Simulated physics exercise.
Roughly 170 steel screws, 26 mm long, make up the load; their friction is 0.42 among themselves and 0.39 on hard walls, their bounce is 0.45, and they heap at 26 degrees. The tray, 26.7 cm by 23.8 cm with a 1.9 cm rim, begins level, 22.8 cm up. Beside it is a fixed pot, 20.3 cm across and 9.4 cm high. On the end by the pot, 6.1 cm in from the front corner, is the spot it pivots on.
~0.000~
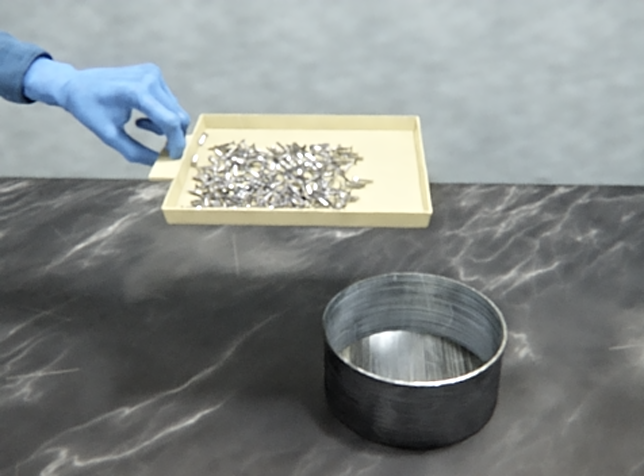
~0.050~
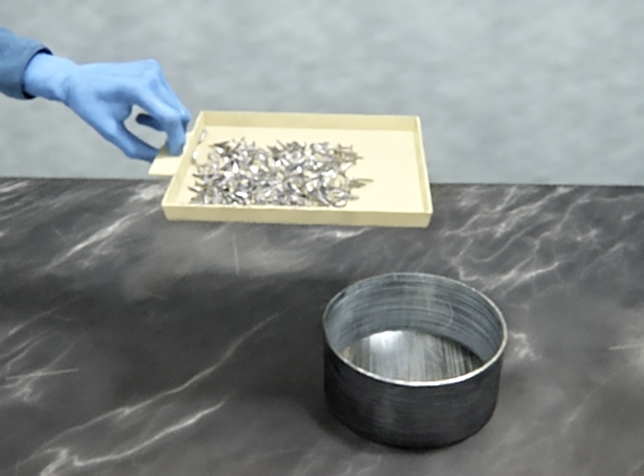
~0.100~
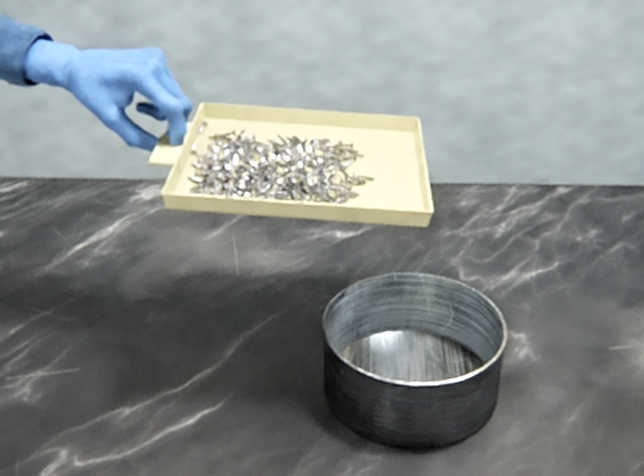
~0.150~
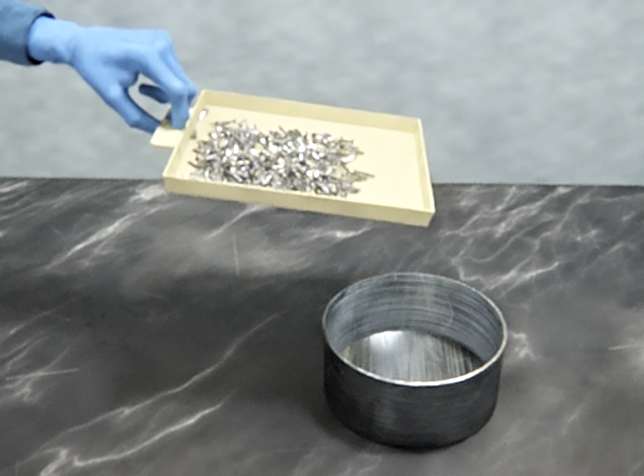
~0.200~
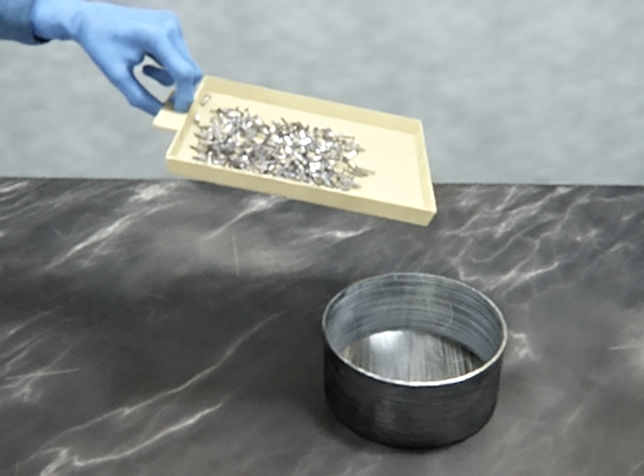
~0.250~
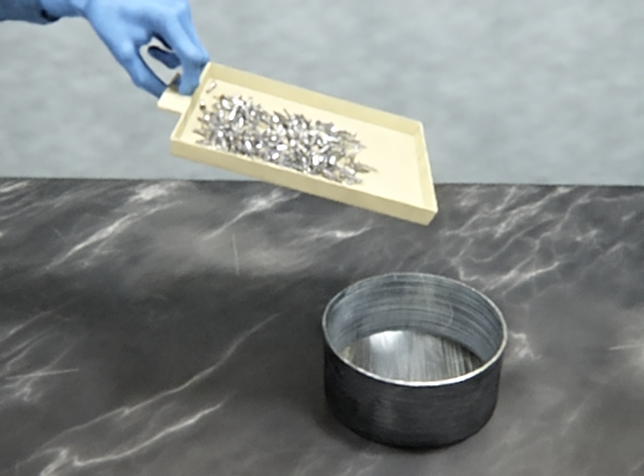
At the start, a blue-gloved hand holds a shallow cream tray of small metal pieces level above a dark marbled surface, with a round, dark metal pot below at right. The hand then raises the tray's left end, gradually slanting it down toward the right, while the pieces stay heaped together.
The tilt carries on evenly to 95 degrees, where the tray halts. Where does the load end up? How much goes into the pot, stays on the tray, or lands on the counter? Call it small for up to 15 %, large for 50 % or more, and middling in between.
Pot - middling, tray - small, counter - large.
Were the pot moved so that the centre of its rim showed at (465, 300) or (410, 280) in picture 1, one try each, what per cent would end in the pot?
That gives roughly 55 per cent and then 60 per cent.
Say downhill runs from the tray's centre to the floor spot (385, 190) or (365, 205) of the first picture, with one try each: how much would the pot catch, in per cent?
That would be close to 90 per cent, then close to 100 per cent.
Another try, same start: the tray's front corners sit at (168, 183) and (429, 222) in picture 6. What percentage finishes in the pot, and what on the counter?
Final per cent - pot 100, counter 0.
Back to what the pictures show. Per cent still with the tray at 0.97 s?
Some 40 per cent of the load.
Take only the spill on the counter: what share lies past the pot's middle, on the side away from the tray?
I reckon around 90 per cent.
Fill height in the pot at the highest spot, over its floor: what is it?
I'd put it at close to 1.0 centimetres.
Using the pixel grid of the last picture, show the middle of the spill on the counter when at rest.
Middle of the spill at rest: Roughly (477, 302).
After 0.68 s, tilt 54 degrees; the tray holds 100 %, the pot 0 %.
After 0.97 s, tilt 79 degrees; the tray holds 40 %, the pot 5 %.
Then, at 1.36 s, tilt 95 degrees; the tray holds 10 %, the pot 15 %.
At rest (2.4 s), pot 25 %, tray 0 %, counter 75 %.
